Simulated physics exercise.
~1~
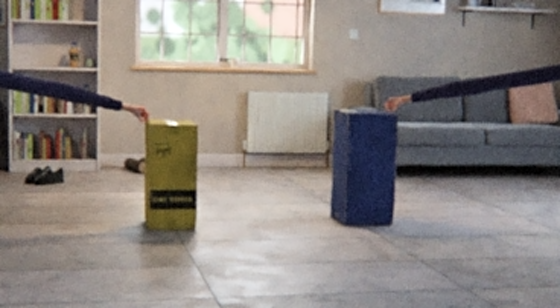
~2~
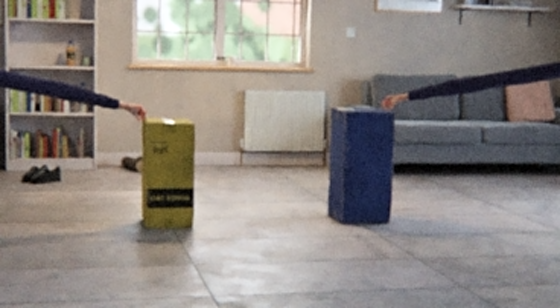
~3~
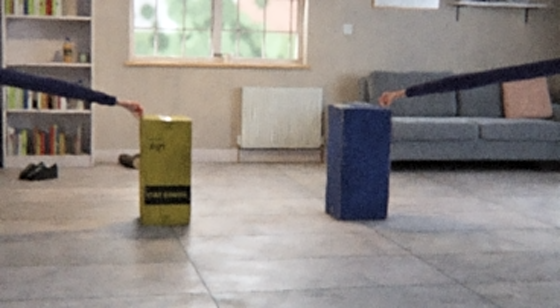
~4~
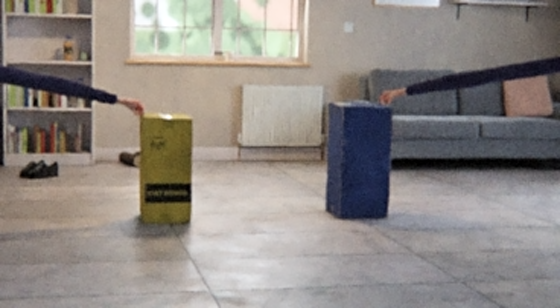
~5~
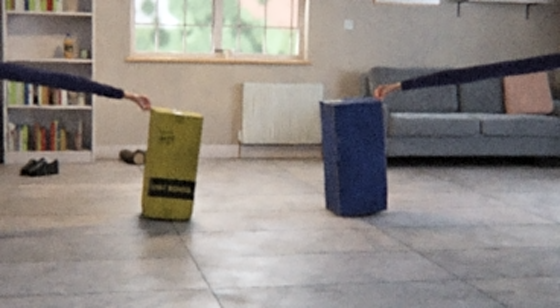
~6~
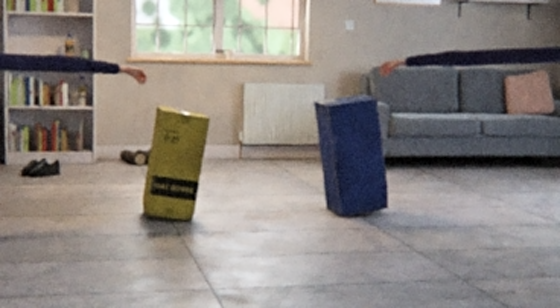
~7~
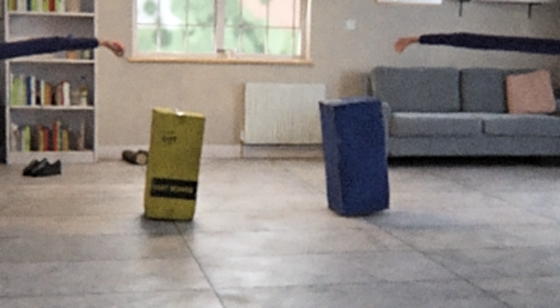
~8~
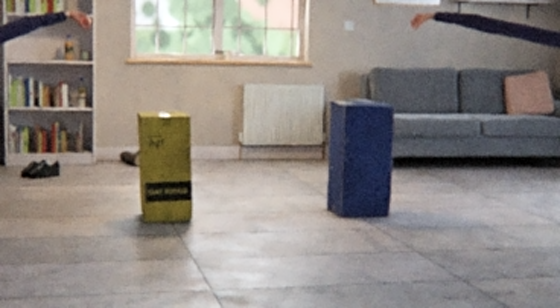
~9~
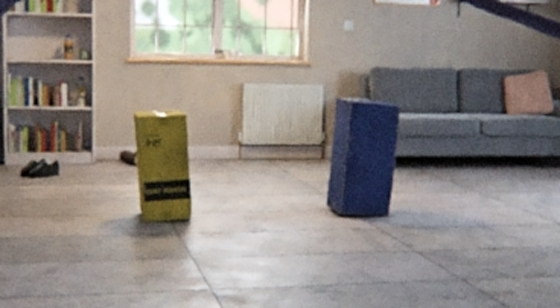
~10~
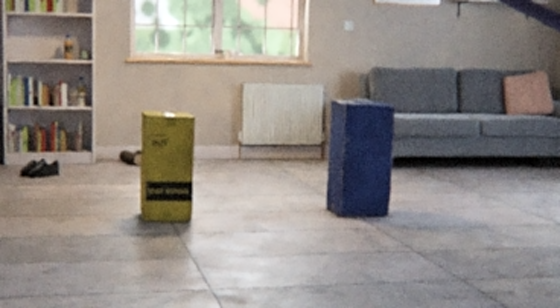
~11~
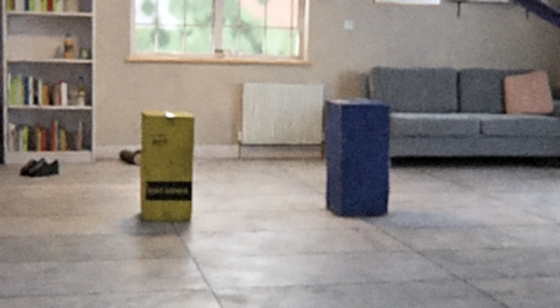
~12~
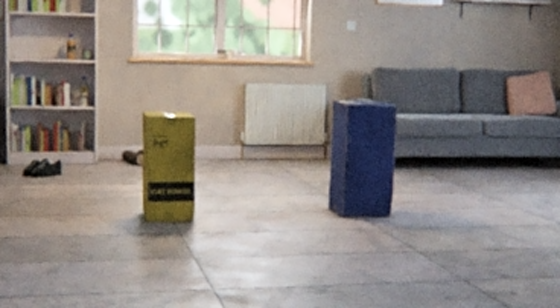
Two dark-sleeved arms reach in from the left and right edges of a tiled living room, seen from low down by a slightly swaying camera. The left hand touches the top of a tall yellow box, and the right hand touches a tall blue box, with a bookshelf, window, radiator and grey sofa behind. The hands give the boxes a quick push, and both tilt slightly as the fingers come away. The arms draw back towards the edges while the boxes rock back onto their bases. Both boxes end standing on the floor, with the arms gone from view.
